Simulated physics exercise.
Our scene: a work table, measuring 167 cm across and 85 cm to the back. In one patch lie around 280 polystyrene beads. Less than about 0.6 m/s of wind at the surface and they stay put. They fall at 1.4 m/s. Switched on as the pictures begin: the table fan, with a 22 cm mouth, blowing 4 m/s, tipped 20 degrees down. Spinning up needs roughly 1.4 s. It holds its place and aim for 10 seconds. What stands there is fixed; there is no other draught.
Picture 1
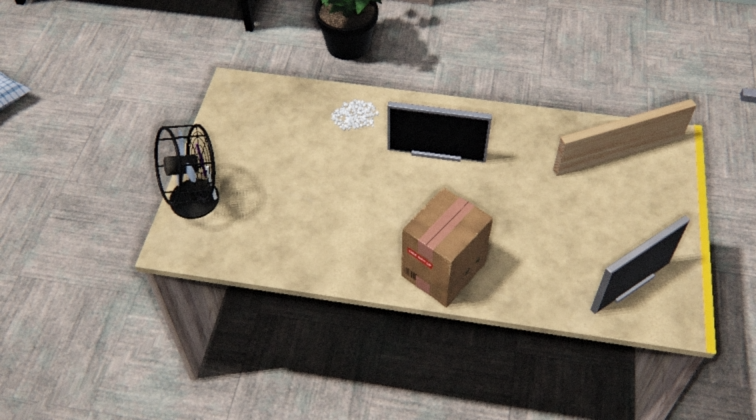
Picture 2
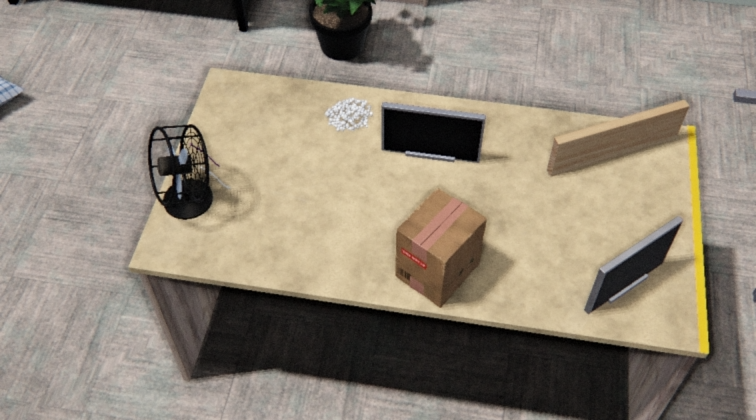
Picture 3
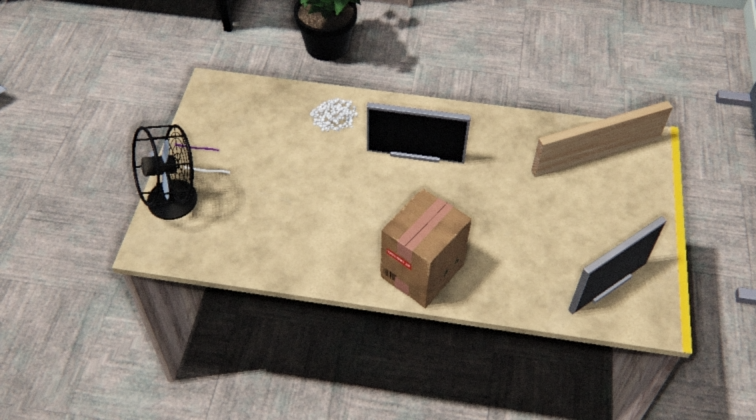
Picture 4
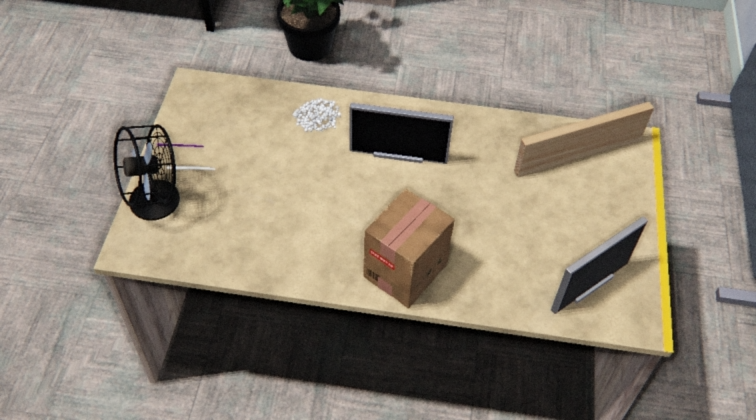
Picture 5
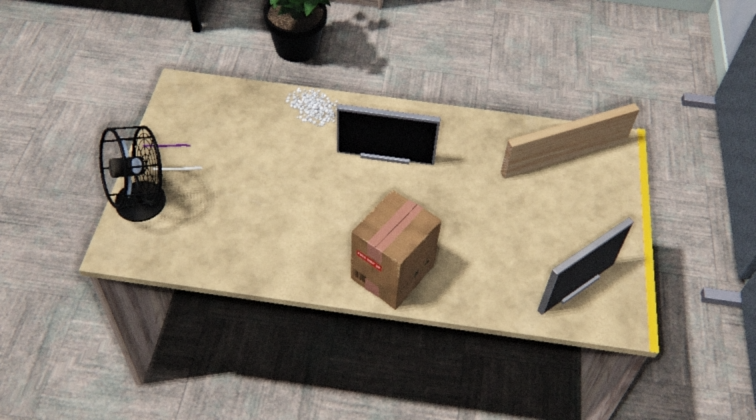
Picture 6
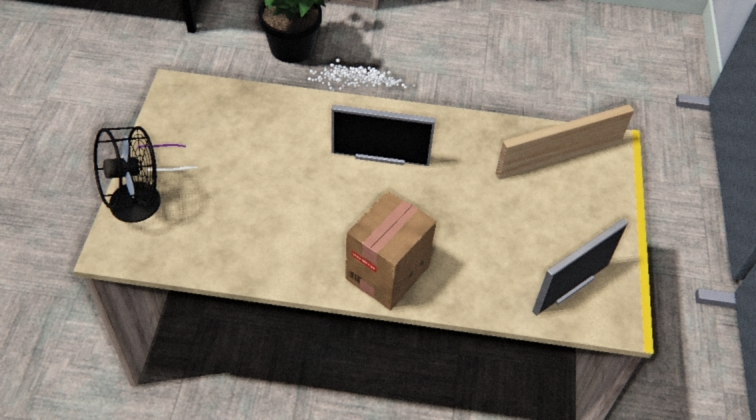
On a work table, a black fan spinning up, its ribbons streaming right, then white beads shifting and scattering rightward behind a laptop.
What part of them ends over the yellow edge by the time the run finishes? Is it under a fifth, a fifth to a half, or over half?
Under a fifth.
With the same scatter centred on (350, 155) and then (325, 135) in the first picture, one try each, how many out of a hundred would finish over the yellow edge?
In turn about 25 %, 0 %.
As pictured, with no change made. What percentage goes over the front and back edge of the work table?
0 % front, 100 % back.
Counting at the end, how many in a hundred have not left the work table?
About 0 % of them are still there at the end.
Then, 0.9 s after the last picture, 0 % are over the yellow edge; 100 % have settled or left.
Then, 2.1 s after the last picture, 0 % are over the yellow edge; 100 % have settled or left.
Then, 4.4 s after the last picture, 0 % are over the yellow edge; 100 % have settled or left.
Then, 8.9 s after the last picture, at the end, 0 % are over the yellow edge.
